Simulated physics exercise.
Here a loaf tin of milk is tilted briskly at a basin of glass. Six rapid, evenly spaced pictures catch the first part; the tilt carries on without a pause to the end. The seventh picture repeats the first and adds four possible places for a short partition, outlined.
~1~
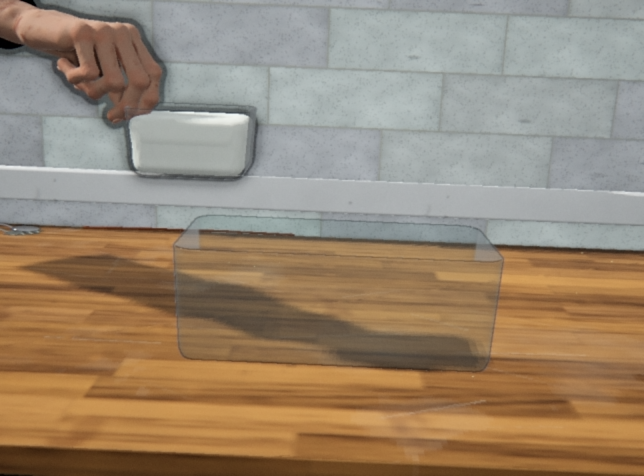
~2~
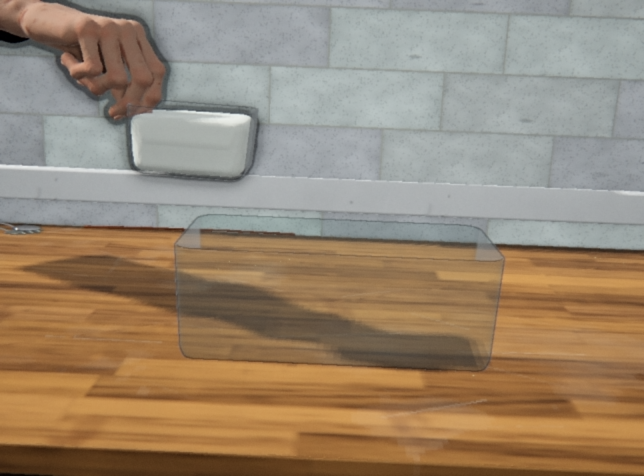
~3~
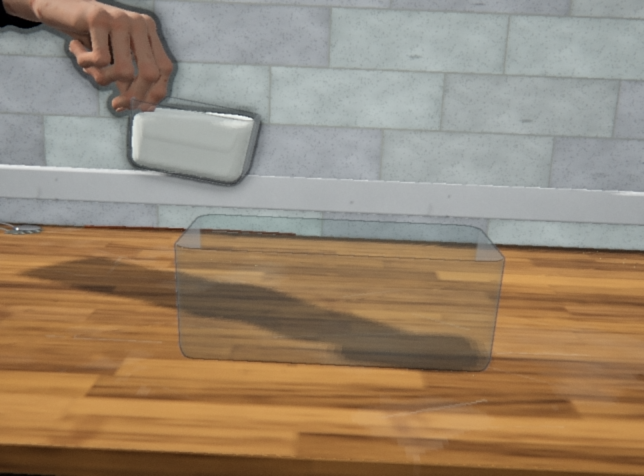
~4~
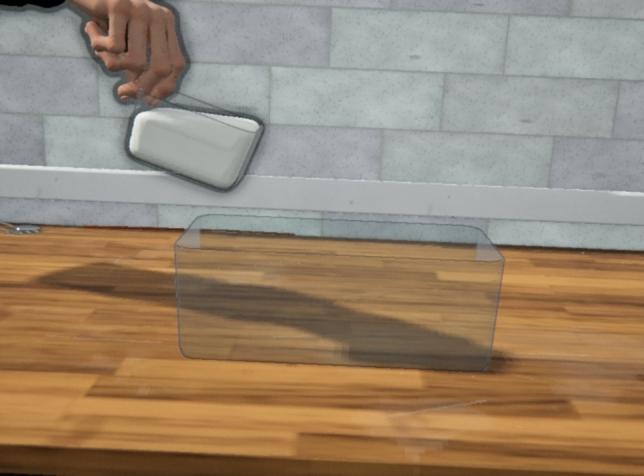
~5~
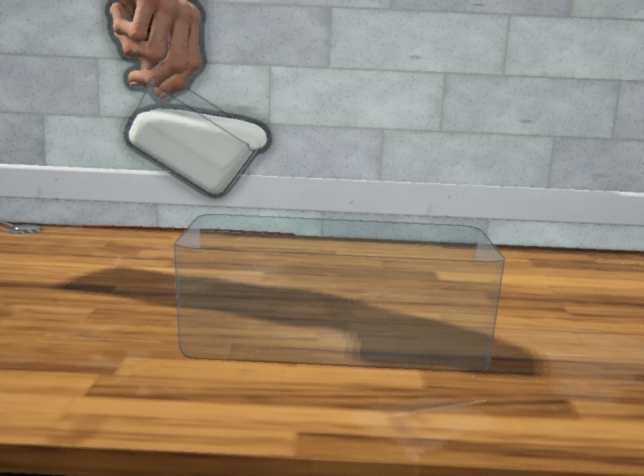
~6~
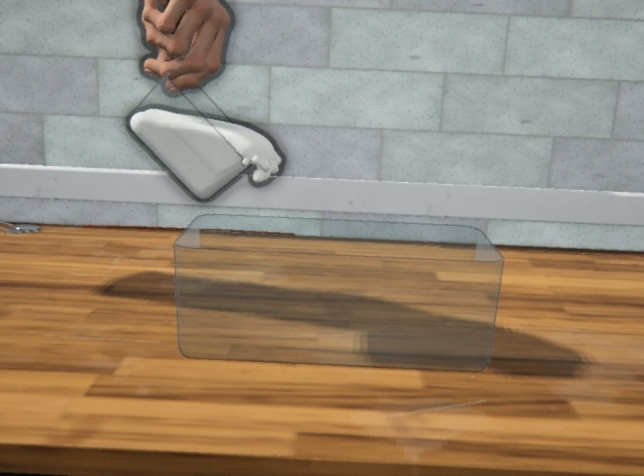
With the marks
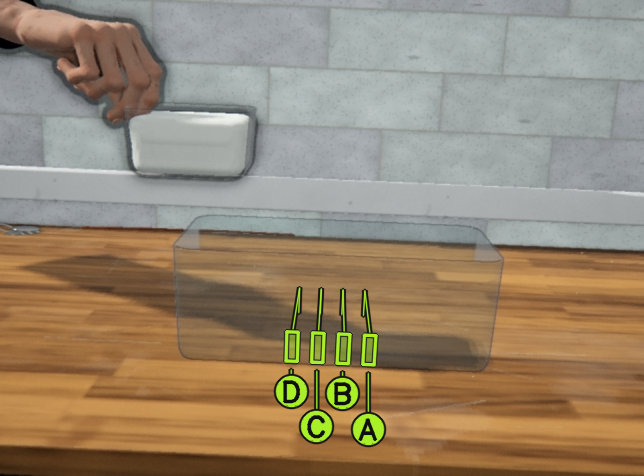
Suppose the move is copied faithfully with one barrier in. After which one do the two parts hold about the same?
Use place D.
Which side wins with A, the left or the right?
The left one.
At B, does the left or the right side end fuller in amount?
The left side.
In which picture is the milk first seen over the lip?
Picture 5.
On the marked copy, A at (368, 373); B at (342, 371); C at (316, 370); D at (291, 369).
With A, about 82 % ends left of the wall and 17 % right of it.
With B, about 82 % ends left of the wall and 16 % right of it.
With C, about 79 % ends left of the wall and 20 % right of it.
With D, about 45 % ends left of the wall and 54 % right of it.
